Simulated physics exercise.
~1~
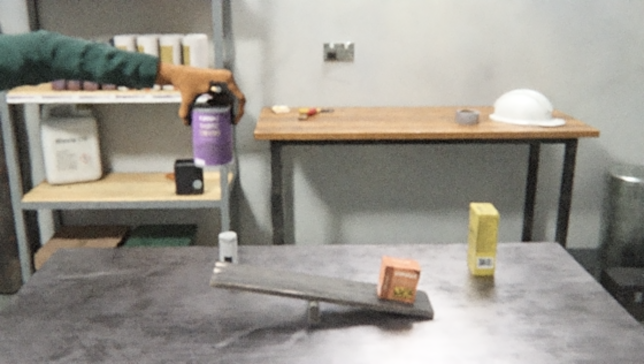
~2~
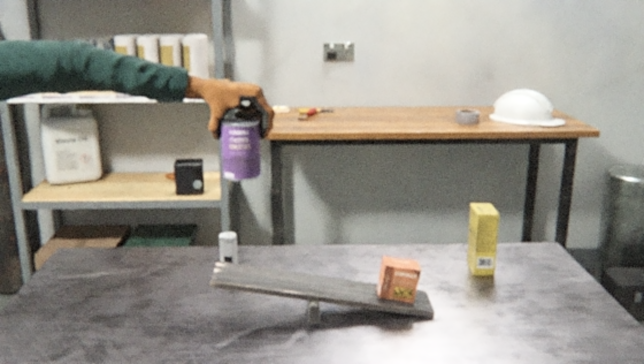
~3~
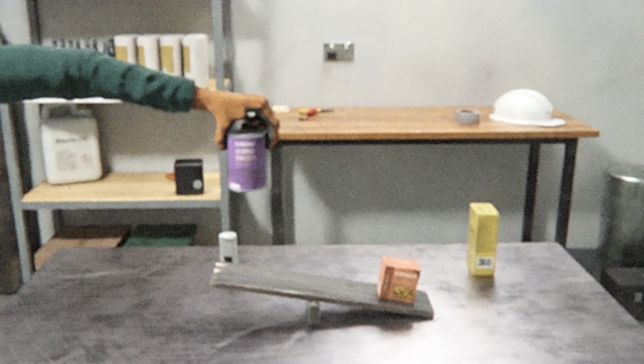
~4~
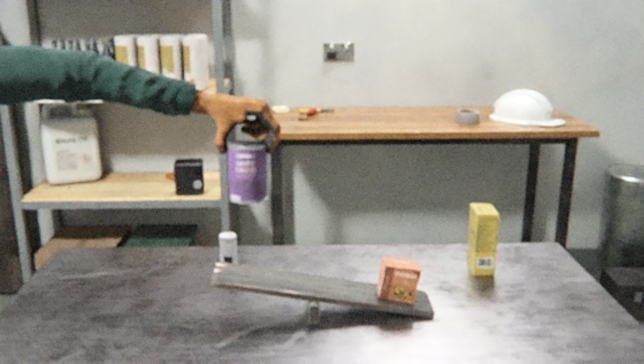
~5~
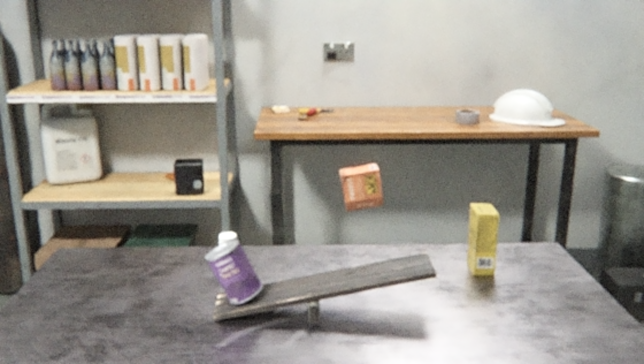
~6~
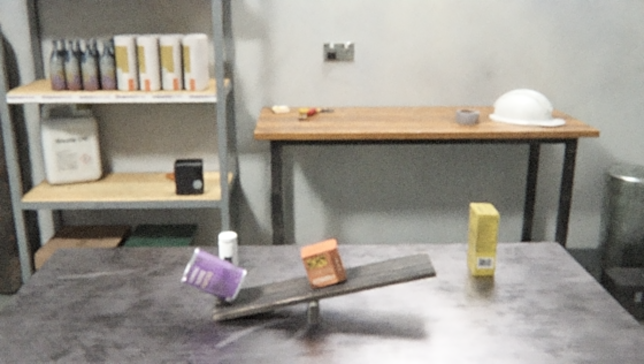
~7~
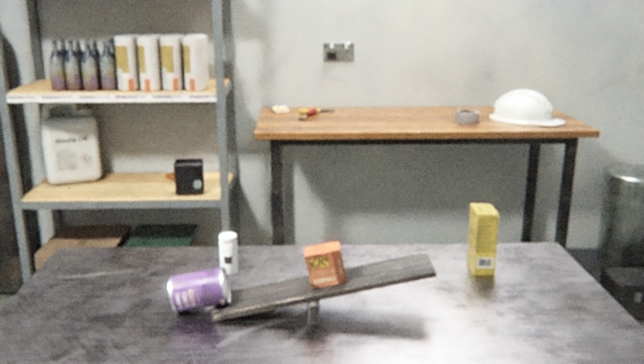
The clip shows a hand moving a purple tin right and releasing it above the raised left end of a plank, which tips the other way, tossing an orange packet up; the packet lands upside down mid-plank, and the tin topples onto its side at the left.
